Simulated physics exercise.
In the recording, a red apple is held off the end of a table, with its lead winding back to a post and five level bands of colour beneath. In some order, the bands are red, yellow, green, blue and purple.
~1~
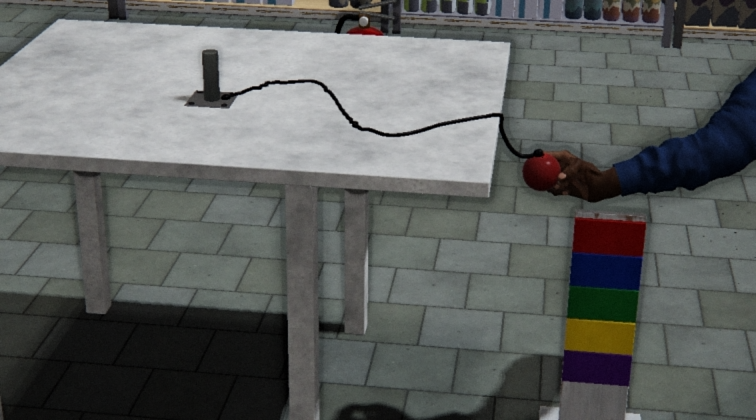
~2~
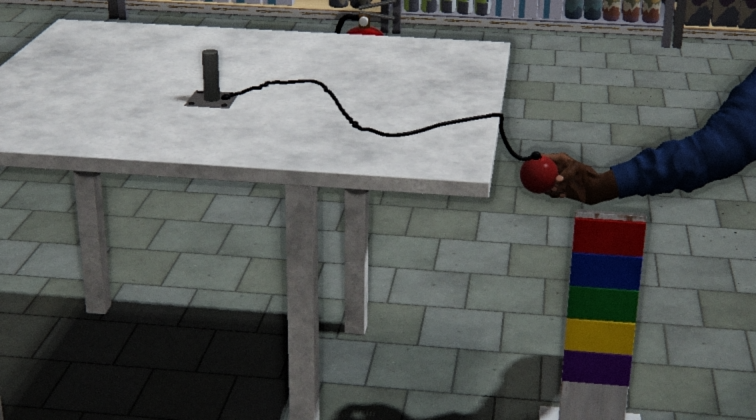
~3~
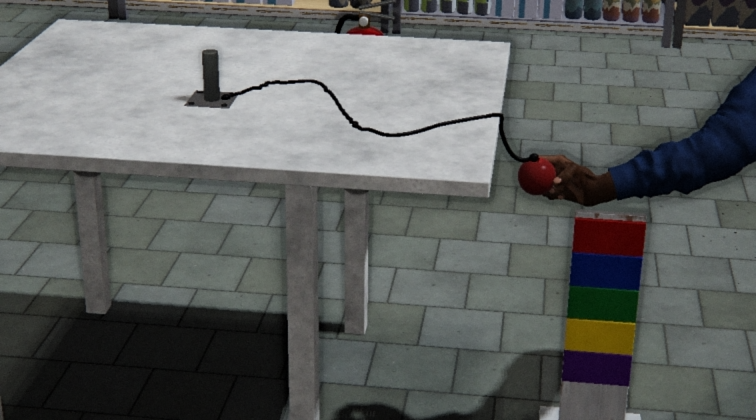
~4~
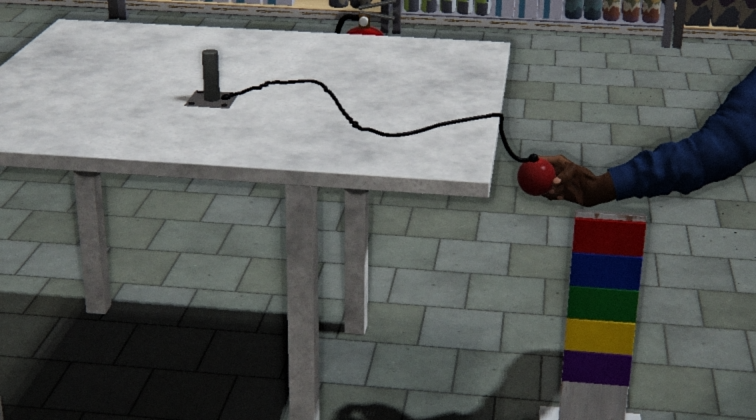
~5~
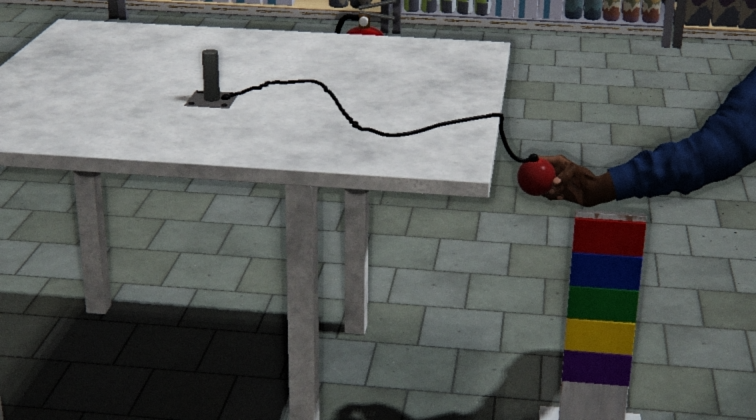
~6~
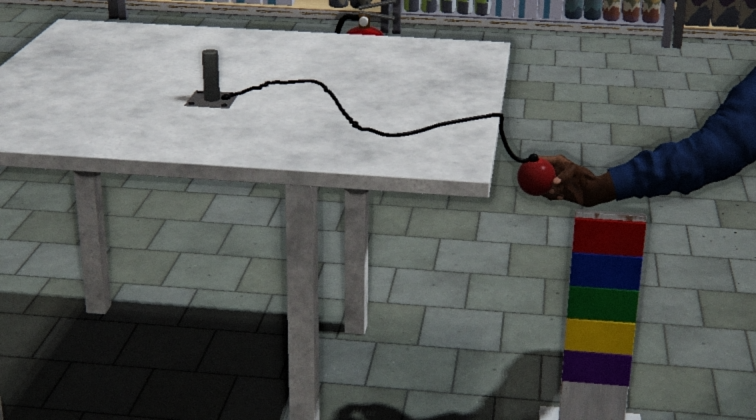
The video shows a hand holding a red ball-like object on a dark cord beside a table, above stacked colored bands; the cord winds back to a post, and the object shifts very slightly left, then stays nearly still.
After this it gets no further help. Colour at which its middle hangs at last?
The yellow one.
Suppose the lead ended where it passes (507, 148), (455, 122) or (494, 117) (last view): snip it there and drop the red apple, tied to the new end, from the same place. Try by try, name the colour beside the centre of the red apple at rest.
Results, first to last: Green; red; blue.
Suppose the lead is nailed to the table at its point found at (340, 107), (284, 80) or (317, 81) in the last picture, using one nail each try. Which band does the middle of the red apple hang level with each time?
One try after another: Blue, then green, then green.
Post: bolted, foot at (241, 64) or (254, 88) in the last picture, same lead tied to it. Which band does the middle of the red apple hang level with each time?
Going case by case, it's yellow and then purple.
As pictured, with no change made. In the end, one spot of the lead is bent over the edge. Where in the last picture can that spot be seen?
Around (369, 130).
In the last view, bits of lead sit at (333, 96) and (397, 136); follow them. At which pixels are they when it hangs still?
Final positions are (393, 107) and (499, 147), in that order.
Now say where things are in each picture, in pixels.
Red apple (542, 172); red (609, 238); blue (606, 272); green (603, 305); yellow (600, 338); purple (597, 369), in the first frame.
Red apple (539, 174); lead through (253, 88) (321, 84) (344, 114) (397, 136) (474, 119), in the second frame.
Red apple (537, 176), in the third frame.
Red apple (536, 177); lead through (253, 88) (321, 84) (344, 114) (397, 136) (474, 119), in the fourth frame.
Red apple (536, 177), in the fifth frame.
Red apple (536, 177); lead through (253, 88) (321, 84) (344, 114) (397, 136) (474, 119), in the sixth frame.
Soon after, apple near (489, 316); level with yellow.
After that, apple near (485, 323); level with yellow.
In the end, apple near (487, 326); level with yellow. At yellow.
